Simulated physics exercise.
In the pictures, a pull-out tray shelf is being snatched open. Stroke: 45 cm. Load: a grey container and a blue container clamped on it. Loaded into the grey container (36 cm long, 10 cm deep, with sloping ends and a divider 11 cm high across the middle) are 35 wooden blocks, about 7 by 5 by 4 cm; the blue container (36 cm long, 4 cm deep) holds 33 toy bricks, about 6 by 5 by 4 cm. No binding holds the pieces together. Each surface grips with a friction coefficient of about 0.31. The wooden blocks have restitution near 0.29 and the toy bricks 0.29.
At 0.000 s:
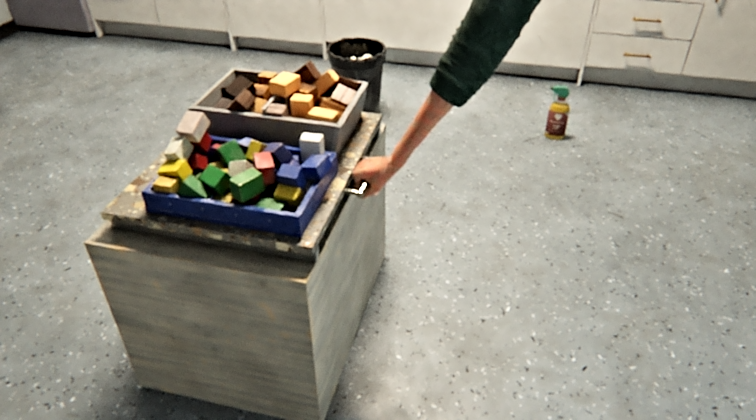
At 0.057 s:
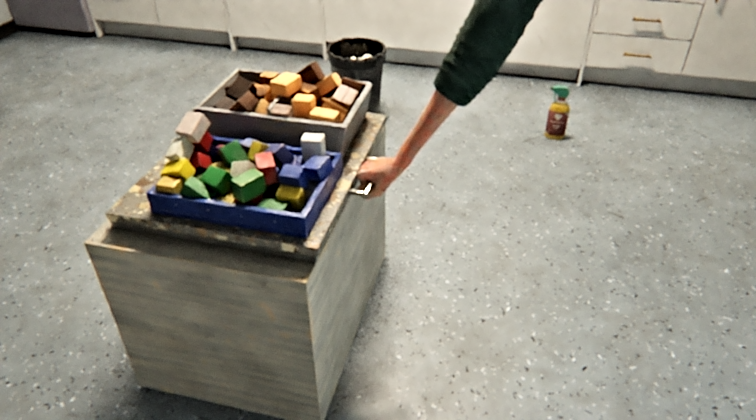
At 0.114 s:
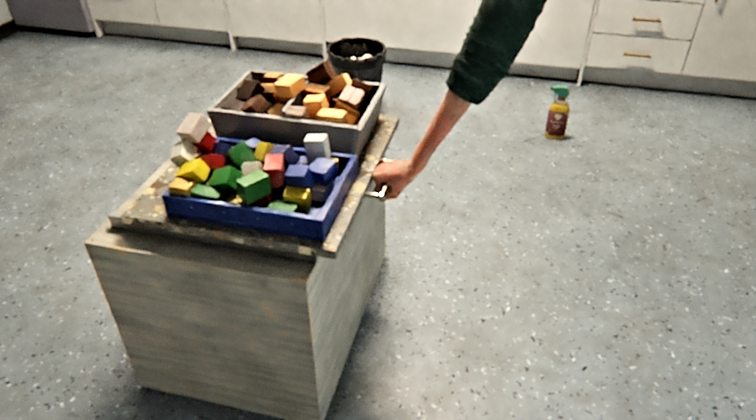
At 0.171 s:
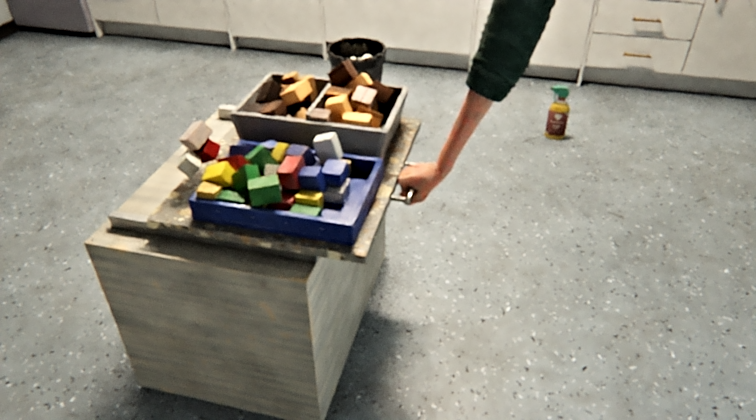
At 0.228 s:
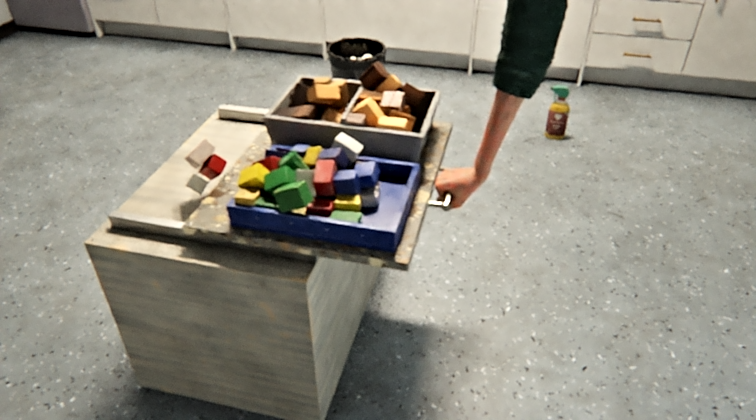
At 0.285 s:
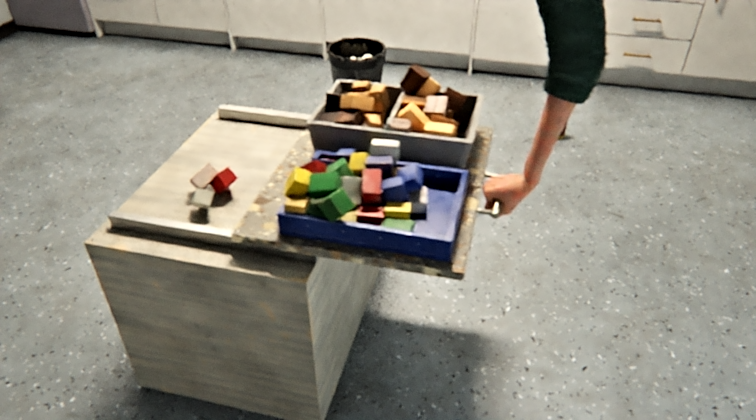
In this clip, a hand pulls a shelf carrying a grey container of wooden blocks and a blue container of colourful bricks out to the right, while a few pieces drop from the blue container's left side onto the surface beneath.
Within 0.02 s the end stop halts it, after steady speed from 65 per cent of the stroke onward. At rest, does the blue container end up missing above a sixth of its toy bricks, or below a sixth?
Above a sixth.
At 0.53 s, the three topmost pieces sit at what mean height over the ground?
Their middles sit some 80 cm up.
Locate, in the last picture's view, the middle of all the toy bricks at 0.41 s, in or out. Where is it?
Roughly (441, 203).
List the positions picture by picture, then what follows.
In the first frame (we follow the rim corner now nearest the camera, unless another is named), blue container at (294, 214); grey container (by its farthest rim corner) at (235, 69); shelf out by 0 cm; nothing out yet.
The second frame shows blue container at (300, 215); grey container at (239, 69); shelf out by 1 cm.
The third frame shows blue container at (317, 218); grey container at (251, 70); shelf out by 5 cm; 1 out, the lowest brick at (184, 154).
The fourth frame shows blue container at (347, 223); grey container at (272, 73); shelf out by 12 cm; 3 out, the lowest brick at (205, 151).
The fifth frame shows blue container at (390, 229); grey container at (302, 76); shelf out by 22 cm; 3 out, the lowest brick at (197, 183).
The sixth frame shows blue container at (445, 238); grey container at (341, 80); shelf out by 33 cm; 3 out, the lowest brick at (223, 181).
After 0.33 s, end of travel.
After 0.41 s, 0 of 35 out of the grey container and 6 of 33 out of the blue container.
After 0.53 s, 0 of 35 out of the grey container and 10 of 33 out of the blue container.
After 0.75 s, 0 of 35 out of the grey container and 10 of 33 out of the blue container.
When it is over (at 1.18 s), 0 of 35 out of the grey container and 10 of 33 out of the blue container. Asked share, 10 of 33, 30 per cent.
